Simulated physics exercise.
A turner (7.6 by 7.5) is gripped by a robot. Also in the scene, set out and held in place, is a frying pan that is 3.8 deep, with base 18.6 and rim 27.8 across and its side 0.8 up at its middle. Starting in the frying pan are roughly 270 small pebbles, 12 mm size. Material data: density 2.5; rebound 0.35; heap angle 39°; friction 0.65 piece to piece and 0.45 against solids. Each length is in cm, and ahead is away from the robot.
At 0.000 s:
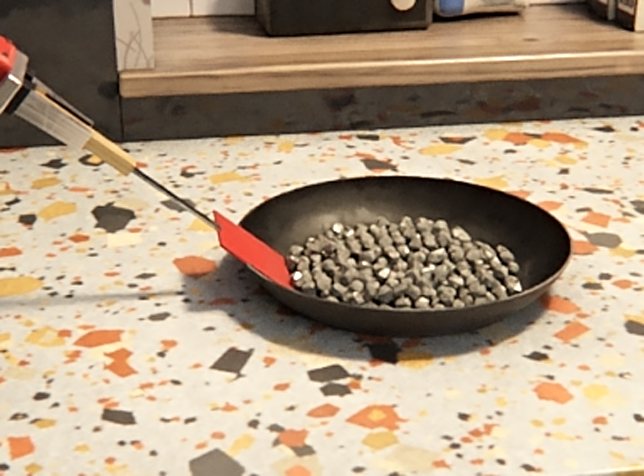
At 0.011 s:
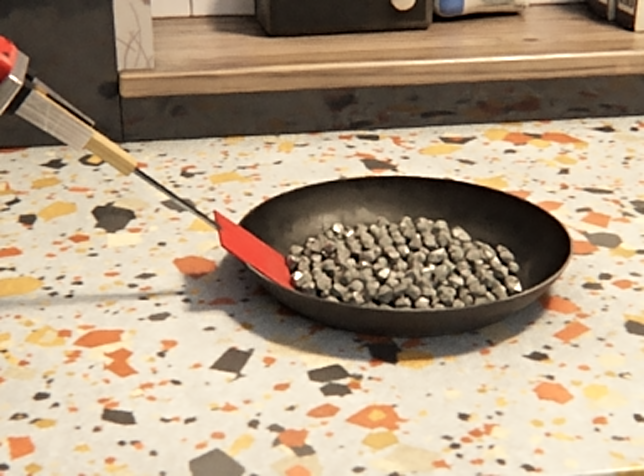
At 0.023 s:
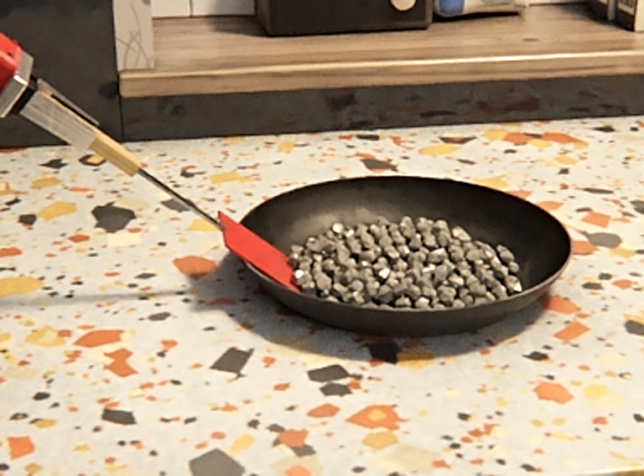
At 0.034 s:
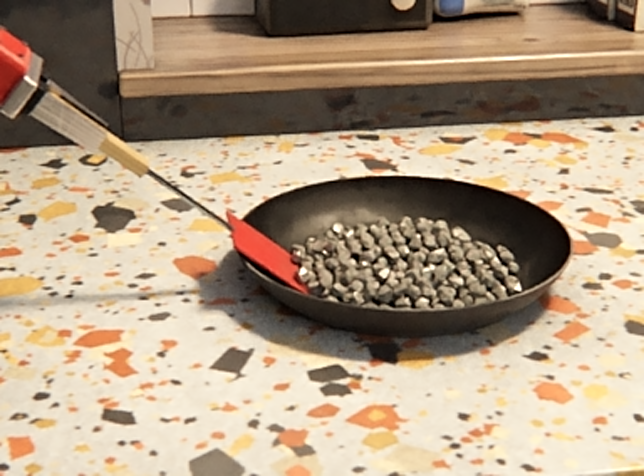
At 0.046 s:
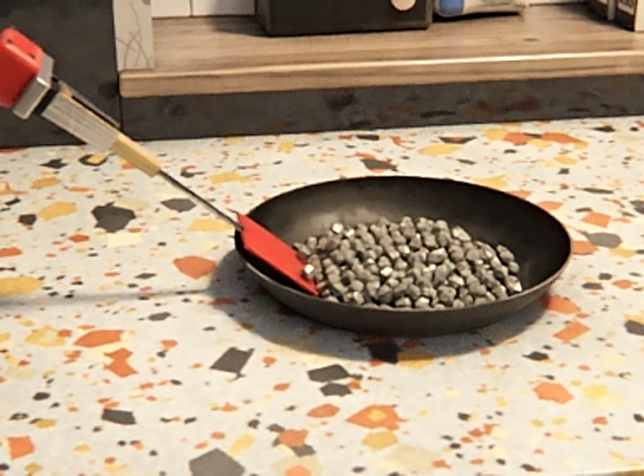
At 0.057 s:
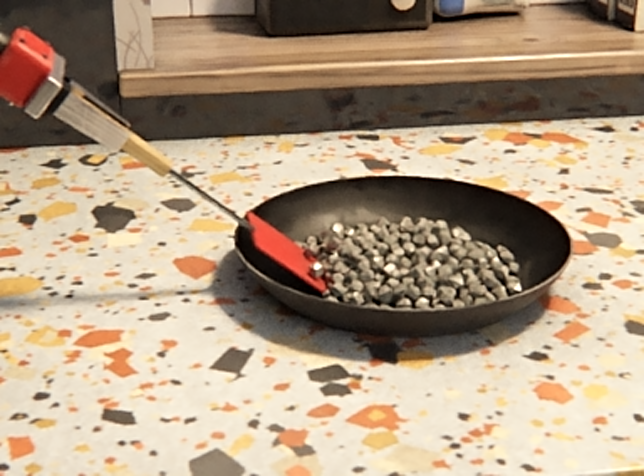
A red turner gripped by a robot starts at the left edge of a dark frying pan of small gray pebbles on a speckled counter, then slides slightly right into the pan, nudging the nearest pebbles.
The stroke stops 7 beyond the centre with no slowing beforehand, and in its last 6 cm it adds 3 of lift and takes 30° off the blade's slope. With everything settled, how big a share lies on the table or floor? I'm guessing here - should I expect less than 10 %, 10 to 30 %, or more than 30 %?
You should expect less than 10 %.
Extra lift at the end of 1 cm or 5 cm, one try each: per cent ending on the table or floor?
It works out to some 5 per cent for the first setting and some 5 per cent for the second.
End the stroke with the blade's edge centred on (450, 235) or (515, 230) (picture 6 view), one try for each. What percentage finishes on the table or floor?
First try roughly 0 percent, second roughly 10 percent.
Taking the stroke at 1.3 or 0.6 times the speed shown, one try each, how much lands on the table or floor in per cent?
Roughly 5 per cent on the first try and 0 per cent on the second.
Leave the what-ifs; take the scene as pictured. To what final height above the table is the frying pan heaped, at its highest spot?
About 5.0 cm above the table.
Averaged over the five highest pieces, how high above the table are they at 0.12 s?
Around 3 cm above the table.
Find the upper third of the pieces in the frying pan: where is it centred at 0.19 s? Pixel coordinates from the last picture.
Roughly pixel (473, 247).
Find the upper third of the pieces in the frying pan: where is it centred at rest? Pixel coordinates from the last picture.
Around (516, 246).
By 0.12 s, sloping 40°, highest piece 4 above the table; 266 in the frying pan.
By 0.19 s, sloping 30°, highest piece 7 above the table; 264 in the frying pan, 2 on the blade or in flight.
By 0.42 s, sloping 10°, highest piece 5 above the table; 257 in the frying pan, 9 on the table or floor.
By 1.47 s, sloping 10°, highest piece 5 above the table; 257 in the frying pan, 9 on the table or floor.
Final count, 257 in the frying pan, 9 on the table or floor. That is 3 % on the table or floor.
